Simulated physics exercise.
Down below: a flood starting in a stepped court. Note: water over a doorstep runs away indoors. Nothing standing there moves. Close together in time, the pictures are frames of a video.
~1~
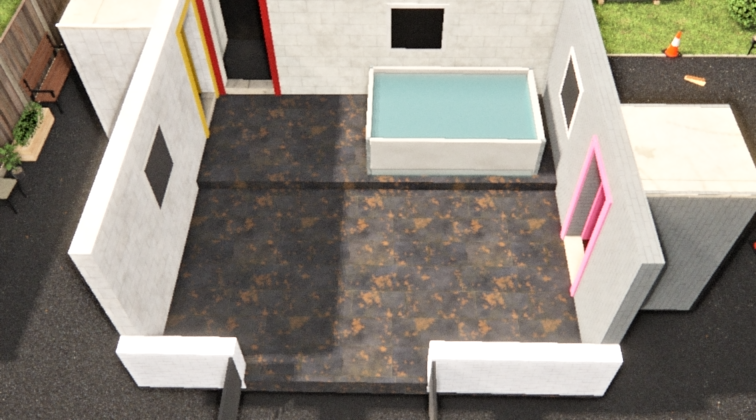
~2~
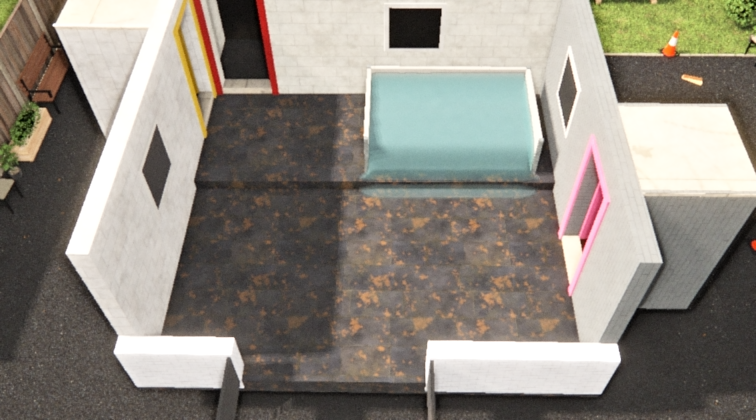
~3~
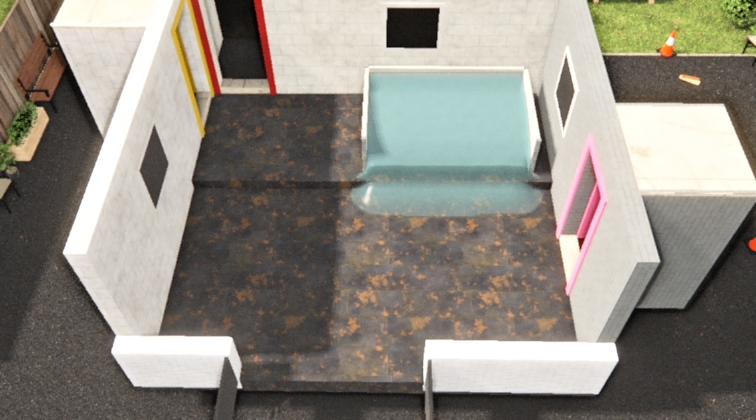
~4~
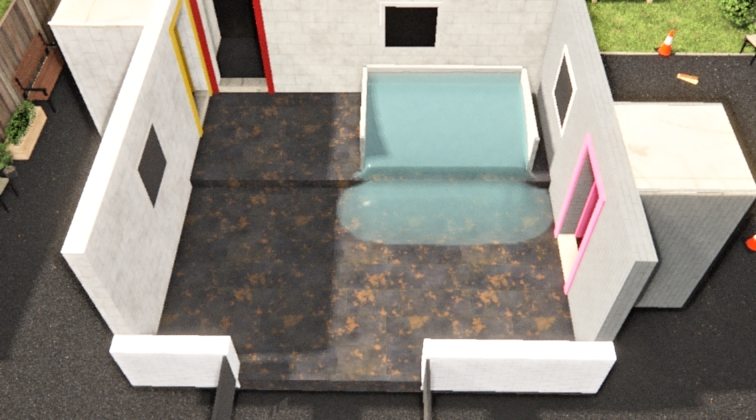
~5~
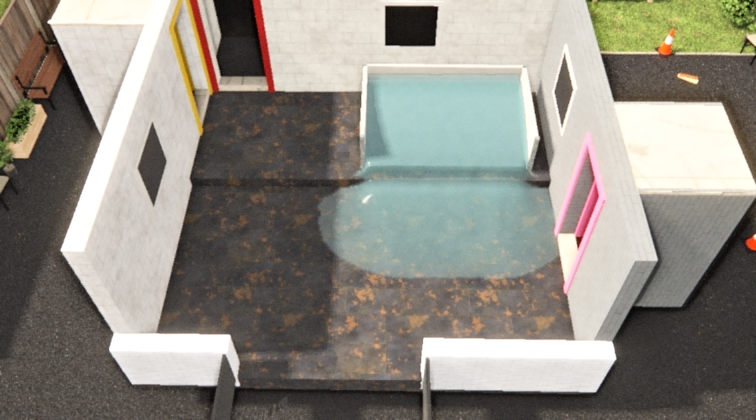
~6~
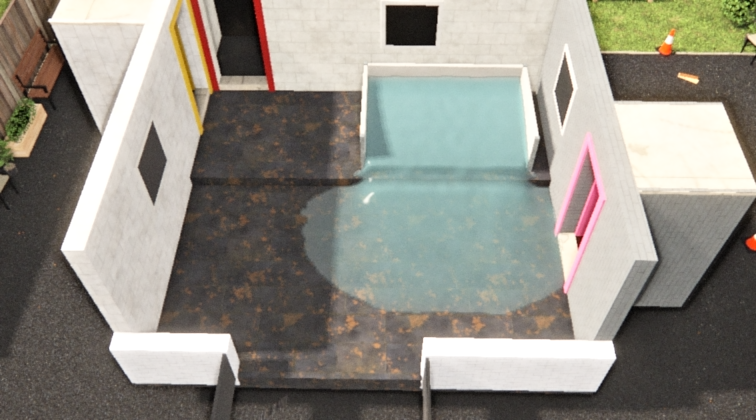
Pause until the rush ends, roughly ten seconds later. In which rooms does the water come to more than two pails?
Taking them in turn, the red door keeps to two pails or fewer, the pink door goes beyond two pails, the yellow door keeps to two pails or fewer.
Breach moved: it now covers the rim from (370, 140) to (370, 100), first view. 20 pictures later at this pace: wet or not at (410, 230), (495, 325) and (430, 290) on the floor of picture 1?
Point one not reached; point two not reached; point three not reached.
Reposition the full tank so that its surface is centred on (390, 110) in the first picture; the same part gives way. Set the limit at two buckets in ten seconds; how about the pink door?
Pink door falls short.
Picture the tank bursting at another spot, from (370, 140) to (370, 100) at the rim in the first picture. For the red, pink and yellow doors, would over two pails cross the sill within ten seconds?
The red one tops the mark; the pink one falls short; the yellow one tops the mark.
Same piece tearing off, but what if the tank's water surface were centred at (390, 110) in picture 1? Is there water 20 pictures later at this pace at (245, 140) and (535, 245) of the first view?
Bone-dry, soaked.
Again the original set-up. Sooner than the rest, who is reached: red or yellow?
Soonest: The one in yellow.
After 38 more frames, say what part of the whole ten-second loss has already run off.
Approximately 80 in a hundred, I think.
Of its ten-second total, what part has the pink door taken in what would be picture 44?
By my reckoning, 100 percent.
A moment on, water covers 55 % of the floor; the red door not reached, the pink door wet at the sill, nothing in, the yellow door not reached.
Next, water covers 60 % of the floor; the red door not reached, the pink door under two buckets in, the yellow door not reached.
Then, water covers 60 % of the floor; the red door not reached, the pink door over two buckets in, the yellow door not reached.
Later, water covers 75 % of the floor; the red door not reached, the pink door over two buckets in, the yellow door not reached.
In the end, water covers 70 % of the floor; the red door not reached, the pink door over two buckets in, the yellow door wet at the sill, nothing in.
